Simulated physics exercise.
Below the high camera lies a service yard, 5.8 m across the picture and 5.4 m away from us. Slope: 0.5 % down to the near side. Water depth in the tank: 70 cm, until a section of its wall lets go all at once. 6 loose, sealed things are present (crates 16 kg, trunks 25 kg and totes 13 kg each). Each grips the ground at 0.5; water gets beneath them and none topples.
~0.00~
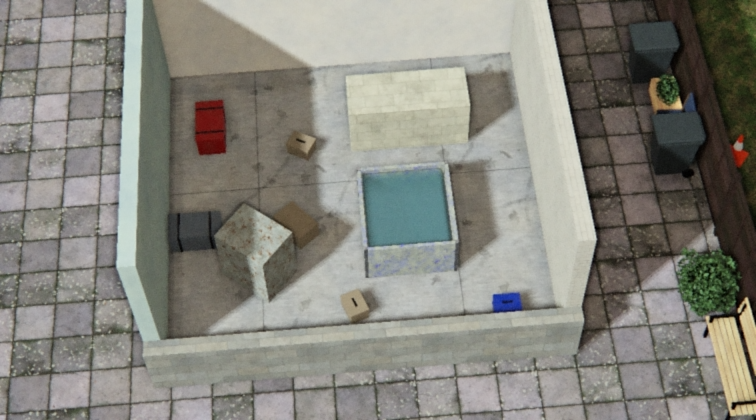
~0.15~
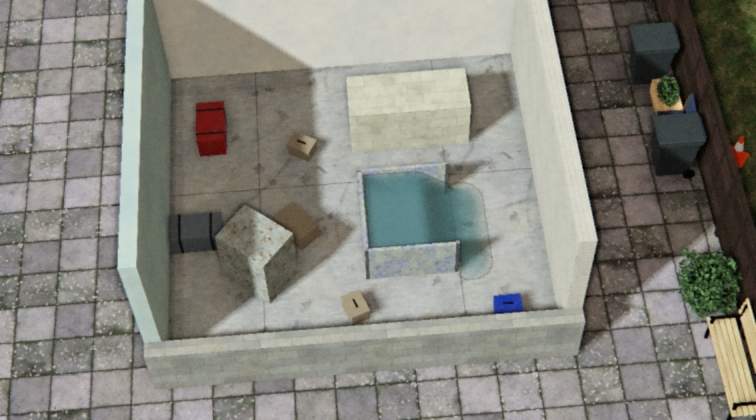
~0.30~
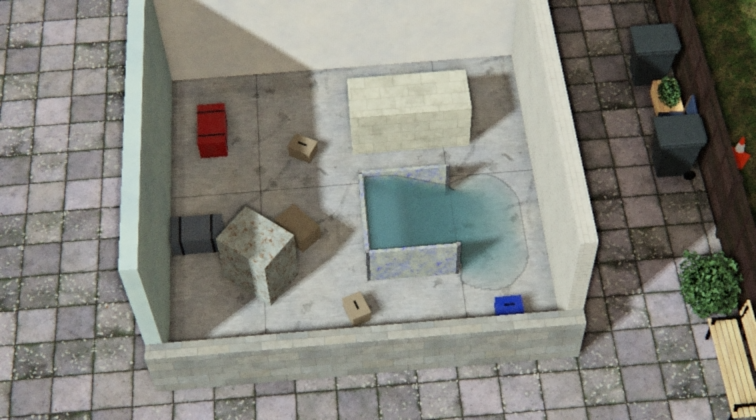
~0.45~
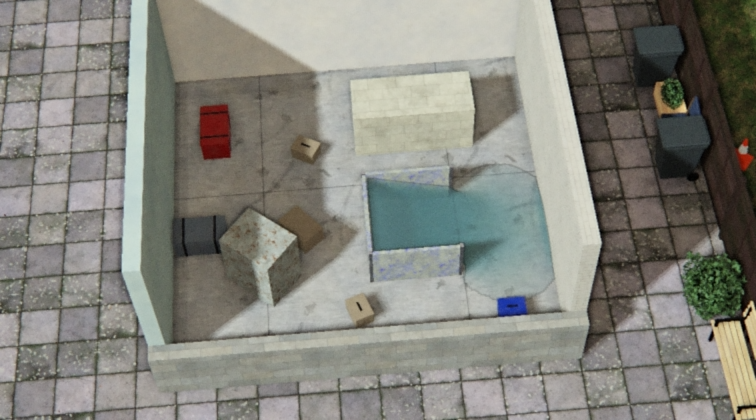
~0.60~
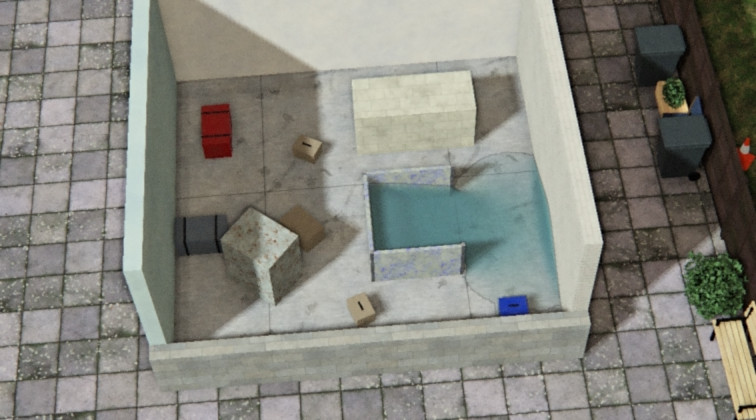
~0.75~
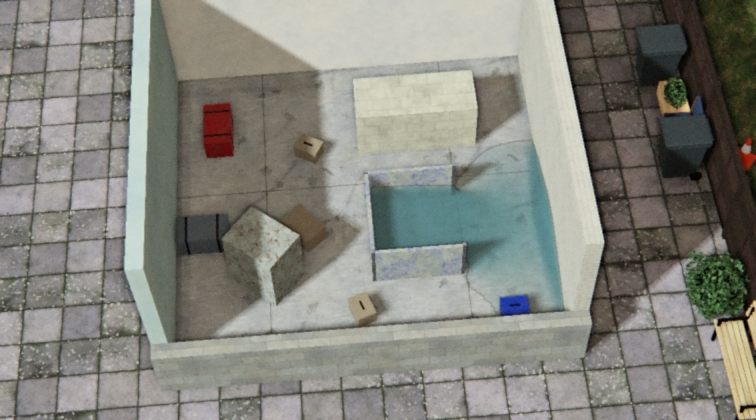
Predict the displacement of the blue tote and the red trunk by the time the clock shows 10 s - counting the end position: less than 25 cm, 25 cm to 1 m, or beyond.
Blue tote: Makes a long trip. Red trunk: Doesn't really move.
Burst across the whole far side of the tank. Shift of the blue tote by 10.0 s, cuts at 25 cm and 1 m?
Outcome for the blue tote: It is borne far off.
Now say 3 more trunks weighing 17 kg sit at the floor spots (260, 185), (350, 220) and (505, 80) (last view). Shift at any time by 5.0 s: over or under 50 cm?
From first to last: Does not reach it, does not reach it, surpasses it.
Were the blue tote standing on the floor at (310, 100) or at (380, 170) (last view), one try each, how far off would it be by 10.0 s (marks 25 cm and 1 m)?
Run 1: It remains nearly still. Run 2: It remains nearly still.
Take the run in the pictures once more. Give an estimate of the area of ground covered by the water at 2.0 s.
Somewhere about 10.5 m2, give or take.
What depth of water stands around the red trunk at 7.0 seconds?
Depth: About 5 cm.
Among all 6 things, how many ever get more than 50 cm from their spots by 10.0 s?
It adds up to 3.
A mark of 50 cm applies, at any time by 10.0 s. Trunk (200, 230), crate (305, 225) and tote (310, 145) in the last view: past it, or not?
Beyond, within, within.
After 2.0 s the blue tote is near (476, 296), 0.6 m from its start, aground; the red trunk is near (217, 123), 0.0 m from its start, aground; 0 afloat.
After 4.5 s the blue tote is near (337, 283), 2.7 m from its start, aground; the red trunk is near (217, 123), 0.0 m from its start, aground; 0 afloat.
After 7.0 s the blue tote is near (337, 283), 2.7 m from its start, aground; the red trunk is near (217, 123), 0.0 m from its start, aground; 1 afloat.
After 10.0 s the blue tote is near (337, 283), 2.7 m from its start, aground; the red trunk is near (216, 123), 0.0 m from its start, aground; 0 afloat.
